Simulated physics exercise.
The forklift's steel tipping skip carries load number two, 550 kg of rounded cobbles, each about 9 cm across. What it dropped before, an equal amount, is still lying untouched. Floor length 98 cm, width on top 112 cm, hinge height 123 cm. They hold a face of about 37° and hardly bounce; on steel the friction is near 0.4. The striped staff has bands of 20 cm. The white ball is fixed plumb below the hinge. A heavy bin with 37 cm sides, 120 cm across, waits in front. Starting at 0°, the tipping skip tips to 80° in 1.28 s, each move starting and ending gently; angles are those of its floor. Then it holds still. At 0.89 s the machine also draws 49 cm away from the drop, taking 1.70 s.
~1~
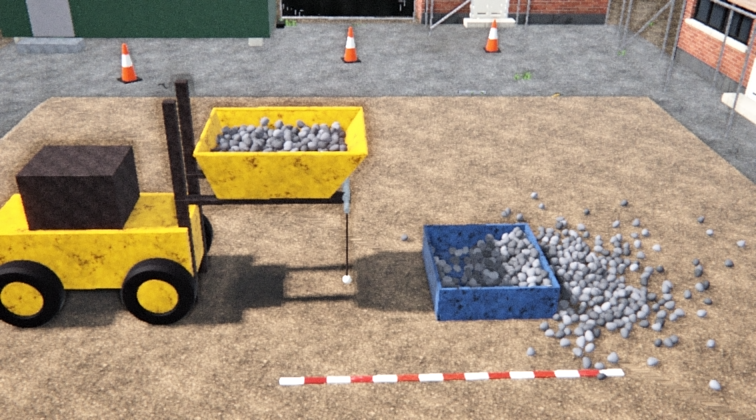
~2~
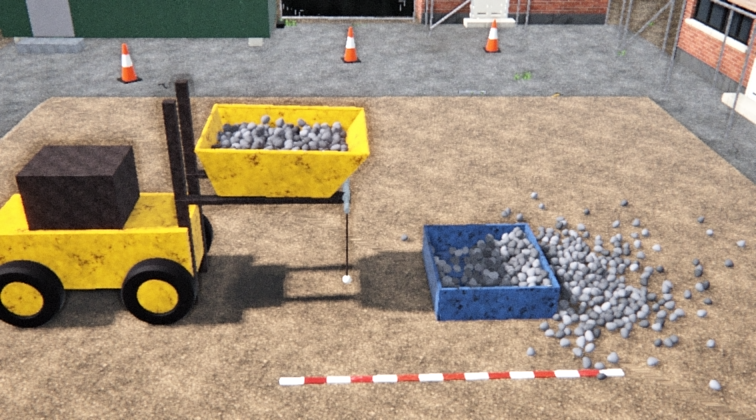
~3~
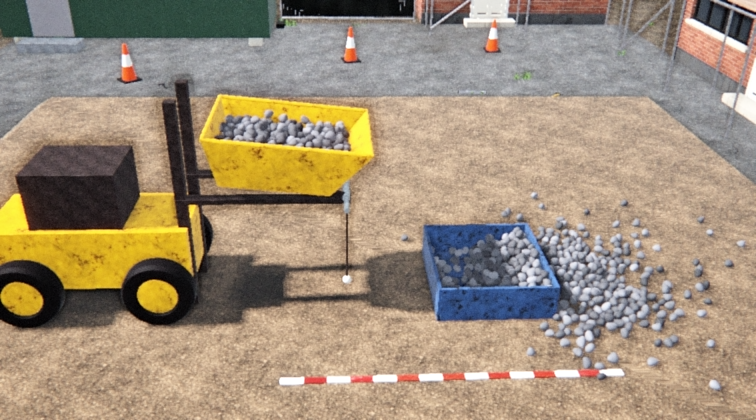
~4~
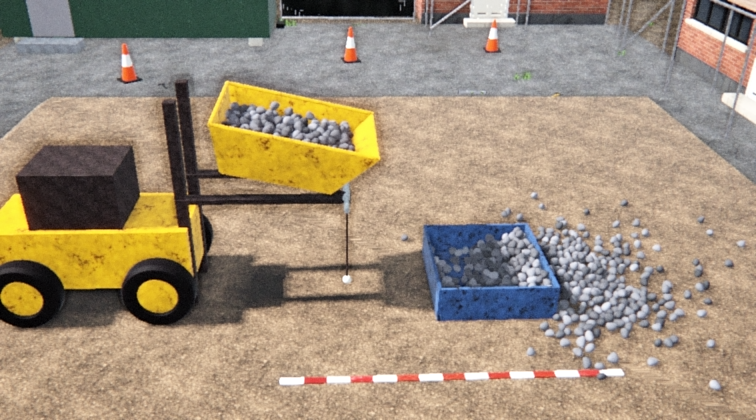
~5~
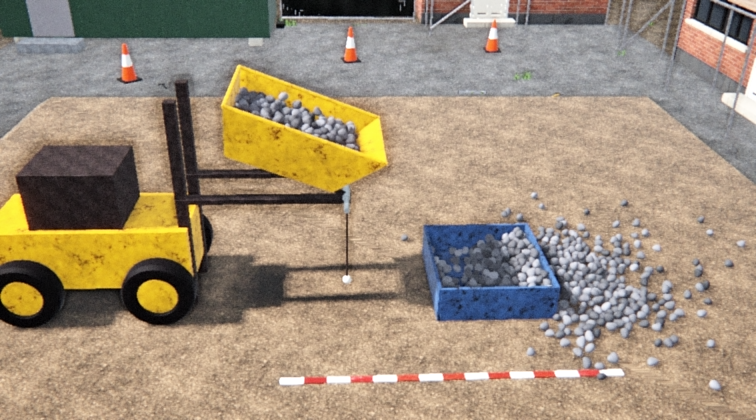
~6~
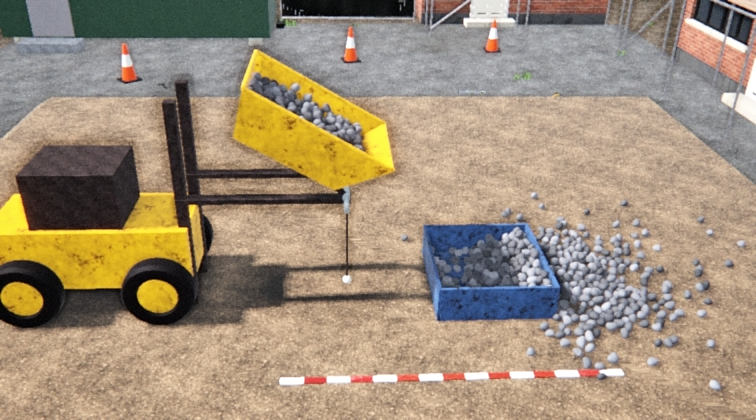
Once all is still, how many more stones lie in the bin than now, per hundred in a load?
Roughly 57 per cent of a load more.
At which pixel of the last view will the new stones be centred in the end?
Near (450, 273).
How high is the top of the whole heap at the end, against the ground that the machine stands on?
Some 44 cm above that level.
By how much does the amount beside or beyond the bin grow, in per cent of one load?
About 10 per cent.
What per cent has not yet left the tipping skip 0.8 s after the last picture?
About 60 per cent.
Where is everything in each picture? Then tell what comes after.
The tipping skip is at 0°, its lip at (367, 154); the top of the load is at (295, 135). The earlier load is highest near (534, 257), 33 cm above ground level, 45 % in the bin, 54 % beside or beyond the bin, in the first frame.
Lip at (369, 154), floor tilted 2°, highest stones at (296, 133), in the second frame.
The tipping skip is at 6°, its lip at (373, 156); the top of the load is at (255, 127), in the third frame.
The tipping skip is at 13°, its lip at (379, 159); the top of the load is at (244, 113), in the fourth frame.
The tipping skip is at 21°, its lip at (387, 164); the top of the load is at (246, 100), in the fifth frame.
Lip at (394, 171), floor tilted 31°, highest stones at (257, 84), in the sixth frame.
Then, 0.4 s after the last picture the floor is at 68°; in per cent of one load, 100 in the tipping skip, 45 in the bin, 54 beside or beyond the bin; the foremost stones are at (731, 265).
Then, 0.8 s after the last picture the floor is at 80°; in per cent of one load, 60 in the tipping skip, 25 short of the bin, 59 in the bin, 54 beside or beyond the bin; the foremost stones are at (731, 265).
Then, 2.5 s after the last picture the floor is at 80°; in per cent of one load, 0 in the tipping skip, 34 short of the bin, 102 in the bin, 63 beside or beyond the bin; the foremost stones are at (731, 265).
Then, 5.2 s after the last picture the floor is at 80°; in per cent of one load, 0 in the tipping skip, 34 short of the bin, 102 in the bin, 63 beside or beyond the bin; the foremost stones are at (731, 265). Net gain in the bin, 57.
